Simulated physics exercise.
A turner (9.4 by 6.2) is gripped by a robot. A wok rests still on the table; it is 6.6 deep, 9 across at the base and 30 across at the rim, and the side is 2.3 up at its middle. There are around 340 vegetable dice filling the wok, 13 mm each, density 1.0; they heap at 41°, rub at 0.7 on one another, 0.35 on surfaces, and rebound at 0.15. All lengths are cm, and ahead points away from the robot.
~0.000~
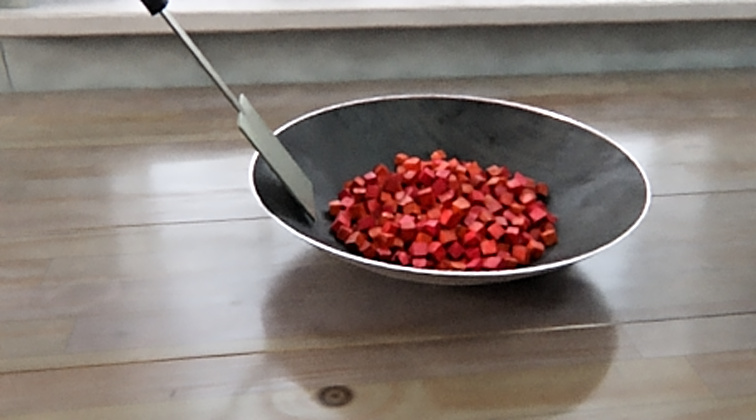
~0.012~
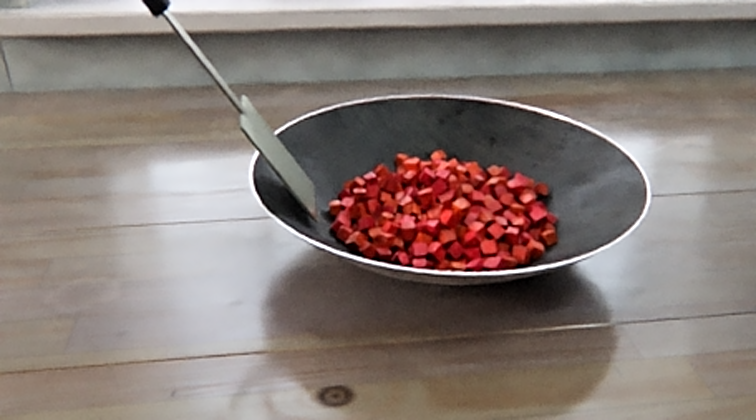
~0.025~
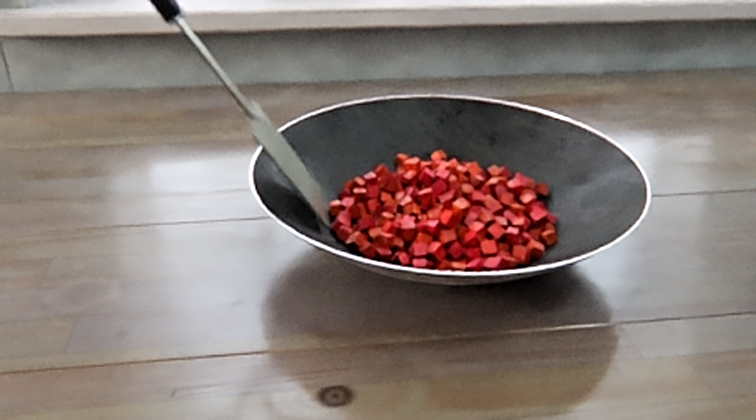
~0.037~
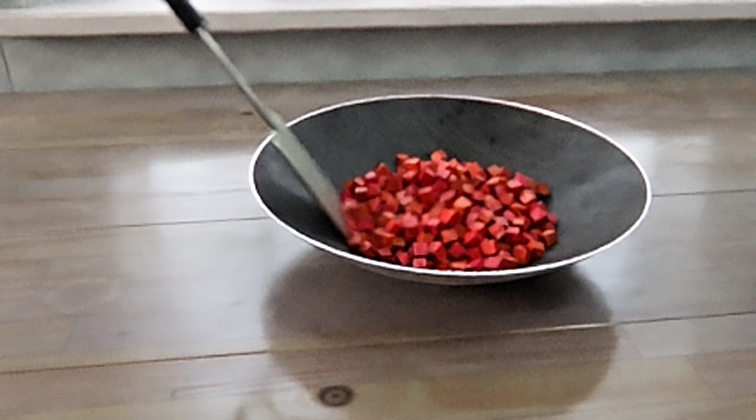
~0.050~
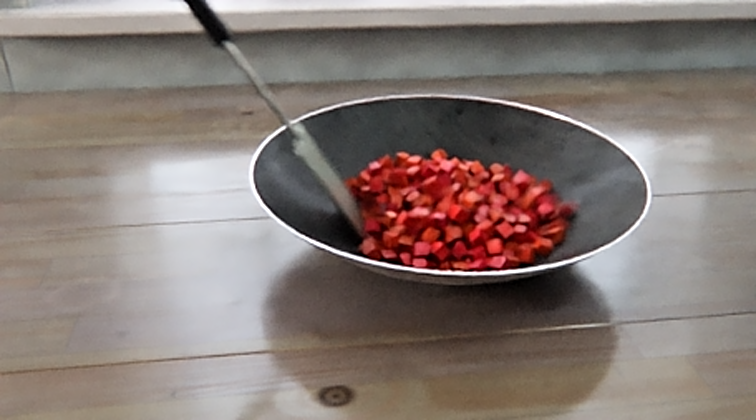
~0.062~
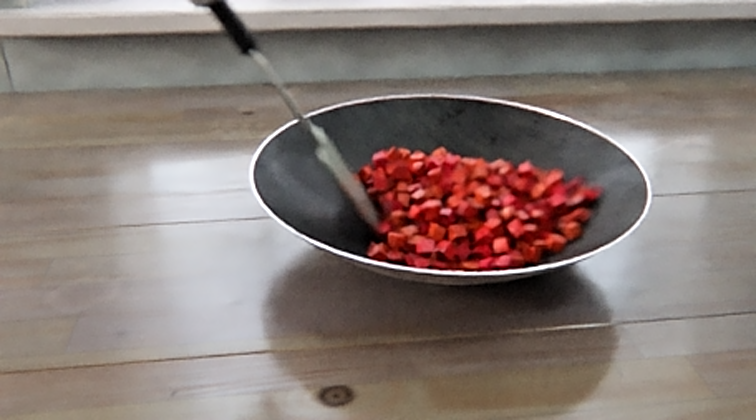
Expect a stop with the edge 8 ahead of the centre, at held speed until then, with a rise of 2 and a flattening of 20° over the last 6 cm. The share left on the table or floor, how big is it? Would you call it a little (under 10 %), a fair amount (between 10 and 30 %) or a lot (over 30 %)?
A lot, over 30 %.
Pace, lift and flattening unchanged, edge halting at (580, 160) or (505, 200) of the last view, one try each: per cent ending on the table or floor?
45 % and 15 %.
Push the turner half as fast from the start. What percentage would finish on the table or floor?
Approx. 15 per cent.
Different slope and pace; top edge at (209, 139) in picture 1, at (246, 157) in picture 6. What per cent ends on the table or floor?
5 %.
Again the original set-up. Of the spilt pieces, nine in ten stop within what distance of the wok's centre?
That distance is around 45 cm.
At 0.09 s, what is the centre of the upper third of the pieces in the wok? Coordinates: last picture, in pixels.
It sits at about (511, 182).
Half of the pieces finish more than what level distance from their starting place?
Some 9 cm.
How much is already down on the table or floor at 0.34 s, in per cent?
My estimate is roughly 15 %.
By 0.09 s, sloping 58°, highest piece 8 above the table; 335 in the wok.
By 0.12 s, sloping 53°, highest piece 10 above the table; 326 in the wok, 9 on the blade or in flight.
By 0.34 s, sloping 38°, highest piece 13 above the table; 202 in the wok, 56 on the table or floor, 77 on the blade or in flight.
By 1.39 s, sloping 38°, highest piece 6 above the table; 201 in the wok, 134 on the table or floor.
Final count, 201 in the wok, 134 on the table or floor. That is 40 % on the table or floor.
